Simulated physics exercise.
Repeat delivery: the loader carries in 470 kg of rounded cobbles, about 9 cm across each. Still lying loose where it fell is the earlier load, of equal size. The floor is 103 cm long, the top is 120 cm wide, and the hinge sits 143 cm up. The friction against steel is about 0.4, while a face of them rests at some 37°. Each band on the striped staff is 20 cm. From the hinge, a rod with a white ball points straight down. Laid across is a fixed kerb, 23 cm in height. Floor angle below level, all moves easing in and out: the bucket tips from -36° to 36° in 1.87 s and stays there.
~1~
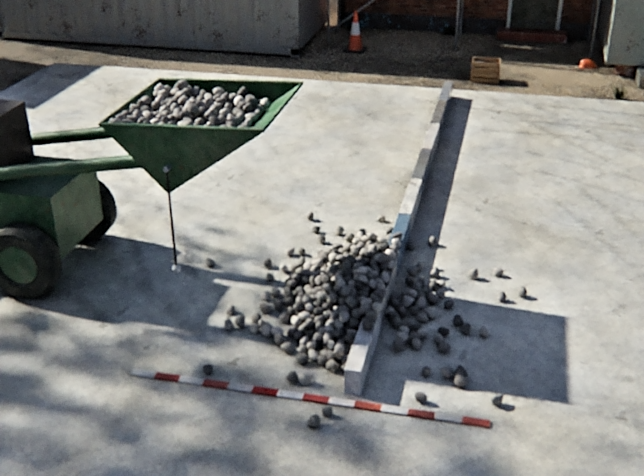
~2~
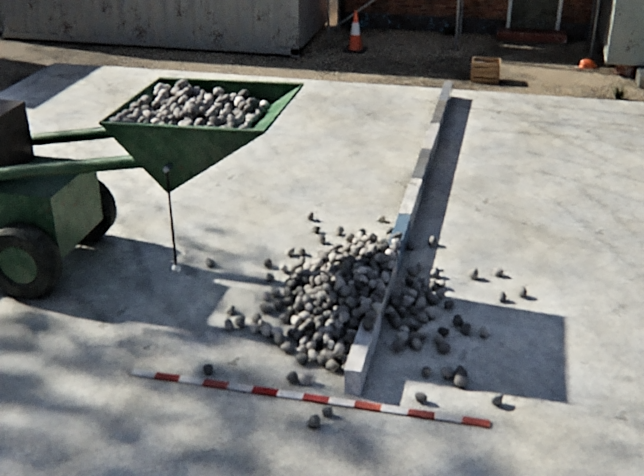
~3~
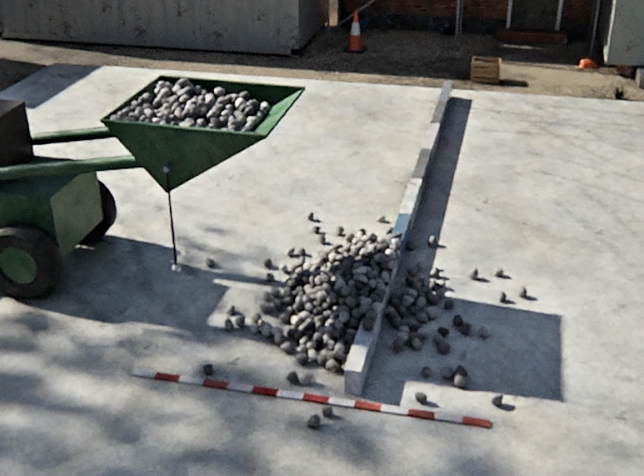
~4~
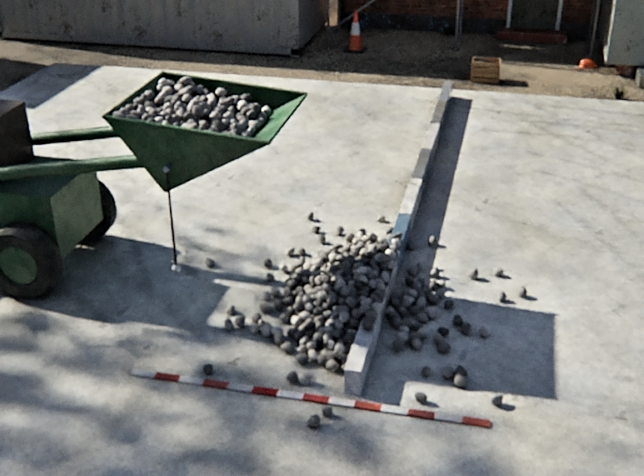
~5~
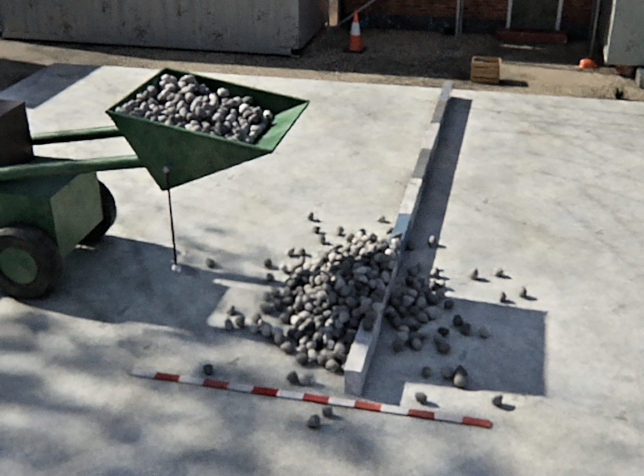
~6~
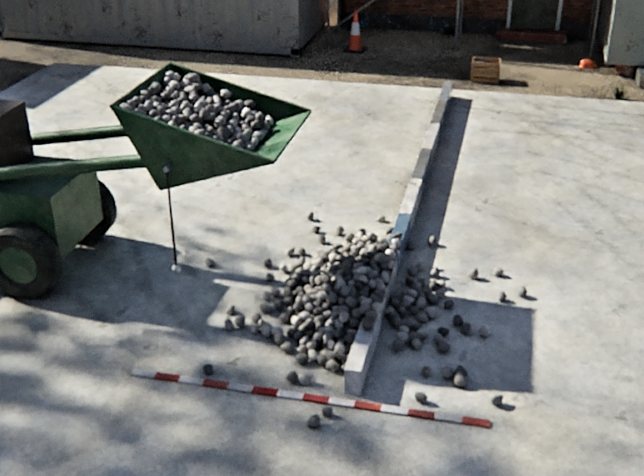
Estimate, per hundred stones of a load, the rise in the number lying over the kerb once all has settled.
Roughly 1 more per hundred.
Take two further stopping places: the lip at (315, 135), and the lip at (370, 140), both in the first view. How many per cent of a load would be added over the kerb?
Case one about 30 %, case two about 95 %.
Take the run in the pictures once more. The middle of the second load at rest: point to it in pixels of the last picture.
Middle: Approx. (312, 277) px.
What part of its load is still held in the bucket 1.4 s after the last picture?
Close to 45 in a hundred is still held.
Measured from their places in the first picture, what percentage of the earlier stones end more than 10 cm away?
Some 10 percent, give or take.
Then, 0.8 s after the last picture the floor is at 25°; in per cent of one load, 100 in the bucket, 88 on this side of the kerb, 12 over the kerb; the foremost stones are at (487, 331).
Then, 1.4 s after the last picture the floor is at 36°; in per cent of one load, 44 in the bucket, 144 on this side of the kerb, 12 over the kerb; the foremost stones are at (487, 331).
Then, 1.7 s after the last picture the floor is at 36°; in per cent of one load, 10 in the bucket, 177 on this side of the kerb, 12 over the kerb; the foremost stones are at (487, 331).
Then, 4.4 s after the last picture the floor is at 36°; in per cent of one load, 0 in the bucket, 187 on this side of the kerb, 12 over the kerb; the foremost stones are at (487, 331). Net gain over the kerb, 1.
